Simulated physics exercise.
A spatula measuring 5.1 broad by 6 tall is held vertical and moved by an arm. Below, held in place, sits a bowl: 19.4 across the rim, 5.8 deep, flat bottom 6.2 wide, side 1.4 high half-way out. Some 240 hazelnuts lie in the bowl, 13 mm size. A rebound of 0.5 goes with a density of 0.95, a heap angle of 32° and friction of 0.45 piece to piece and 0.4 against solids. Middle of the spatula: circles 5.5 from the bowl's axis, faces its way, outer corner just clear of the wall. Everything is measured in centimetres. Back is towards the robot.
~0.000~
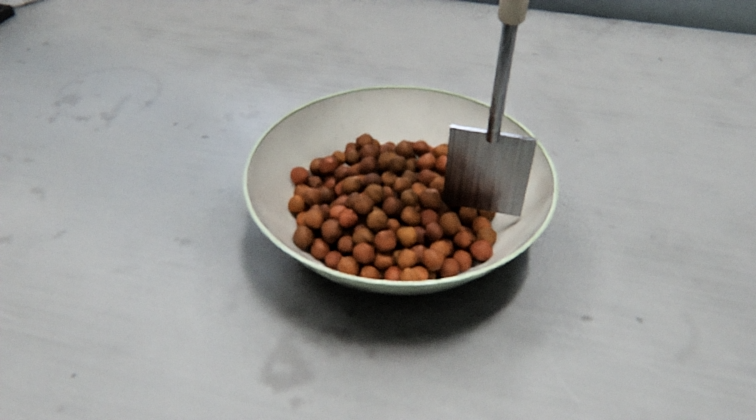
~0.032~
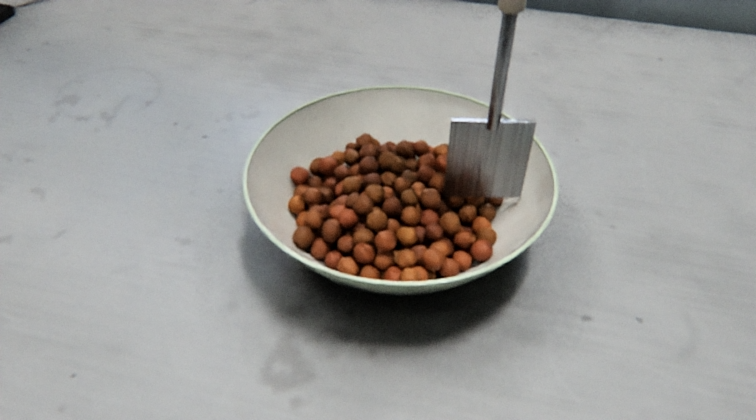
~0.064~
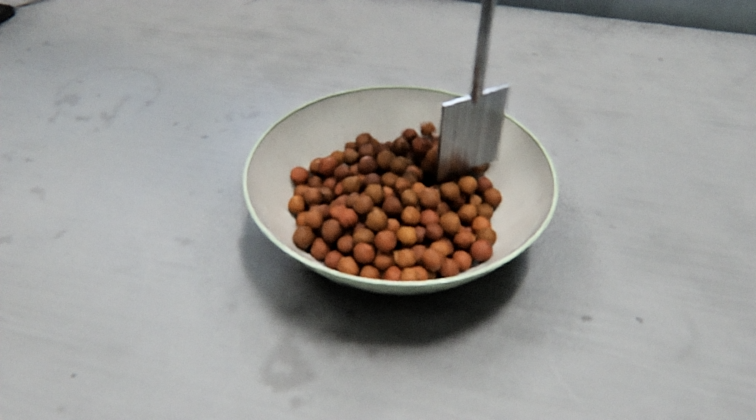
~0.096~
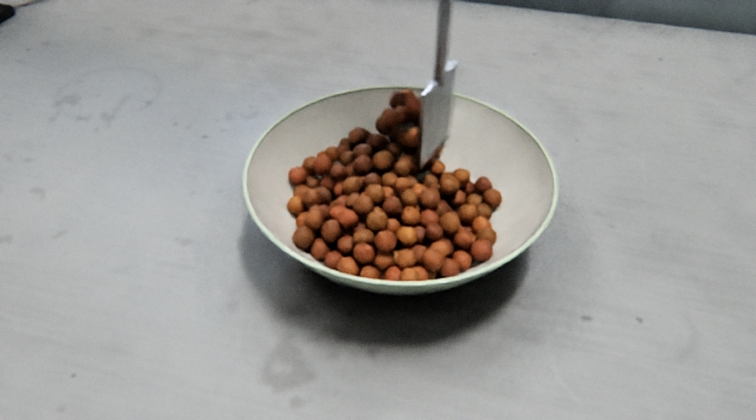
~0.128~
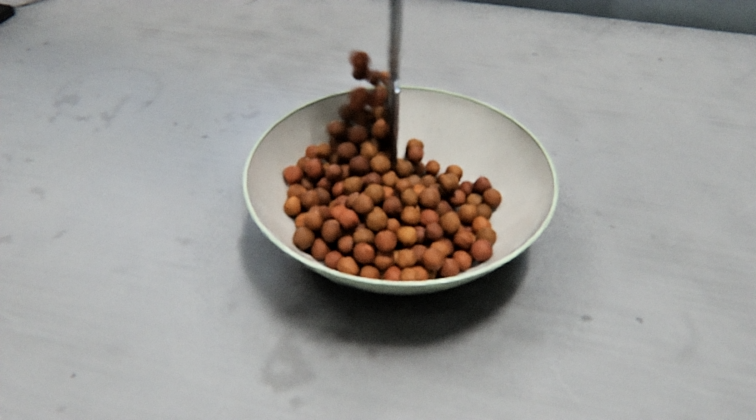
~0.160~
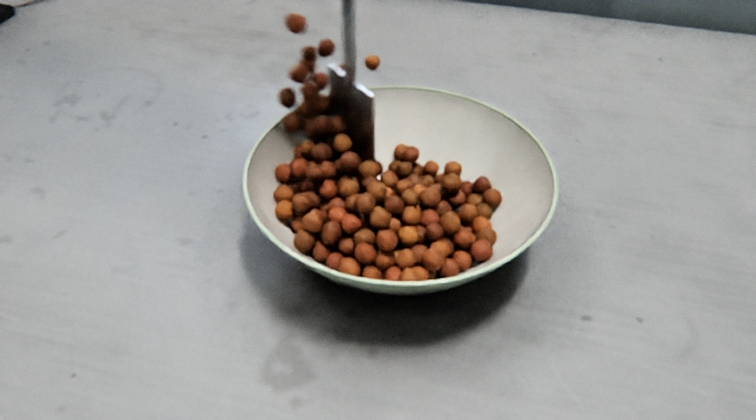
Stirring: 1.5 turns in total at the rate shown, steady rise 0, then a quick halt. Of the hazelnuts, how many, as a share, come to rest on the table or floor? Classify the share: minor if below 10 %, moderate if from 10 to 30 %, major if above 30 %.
Major, above 30 %.
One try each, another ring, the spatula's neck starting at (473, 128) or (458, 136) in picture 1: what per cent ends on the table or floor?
Close to 60 and 45 in a hundred.
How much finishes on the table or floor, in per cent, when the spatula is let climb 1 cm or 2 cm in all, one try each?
Around 25 percent, then 10 percent.
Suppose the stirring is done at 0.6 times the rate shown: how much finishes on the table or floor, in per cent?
That gives some 20 percent.
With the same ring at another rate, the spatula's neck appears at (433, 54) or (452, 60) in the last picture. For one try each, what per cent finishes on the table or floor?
About 25 % for one try and about 20 % for the other, in order.
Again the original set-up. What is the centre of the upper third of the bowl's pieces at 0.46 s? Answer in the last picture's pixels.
Roughly pixel (405, 162).
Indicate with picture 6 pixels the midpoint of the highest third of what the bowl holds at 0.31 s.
That third sits centred at about (455, 236).
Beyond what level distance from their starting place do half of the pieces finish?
My guess is close to 7 centimetres.
After 0.31 s, 293° round, highest piece 12 above the table; 197 in the bowl, 11 on the table or floor, 35 in flight or on the tool.
After 0.46 s, 84° round, highest piece 11 above the table; 156 in the bowl, 58 on the table or floor, 29 in flight or on the tool.
After 0.74 s, 180° round, highest piece 5 above the table; 138 in the bowl, 105 on the table or floor.
After 1.44 s, 180° round, highest piece 4 above the table; 138 in the bowl, 105 on the table or floor.
At rest, 138 in the bowl, 105 on the table or floor. That is 43 % on the table or floor.
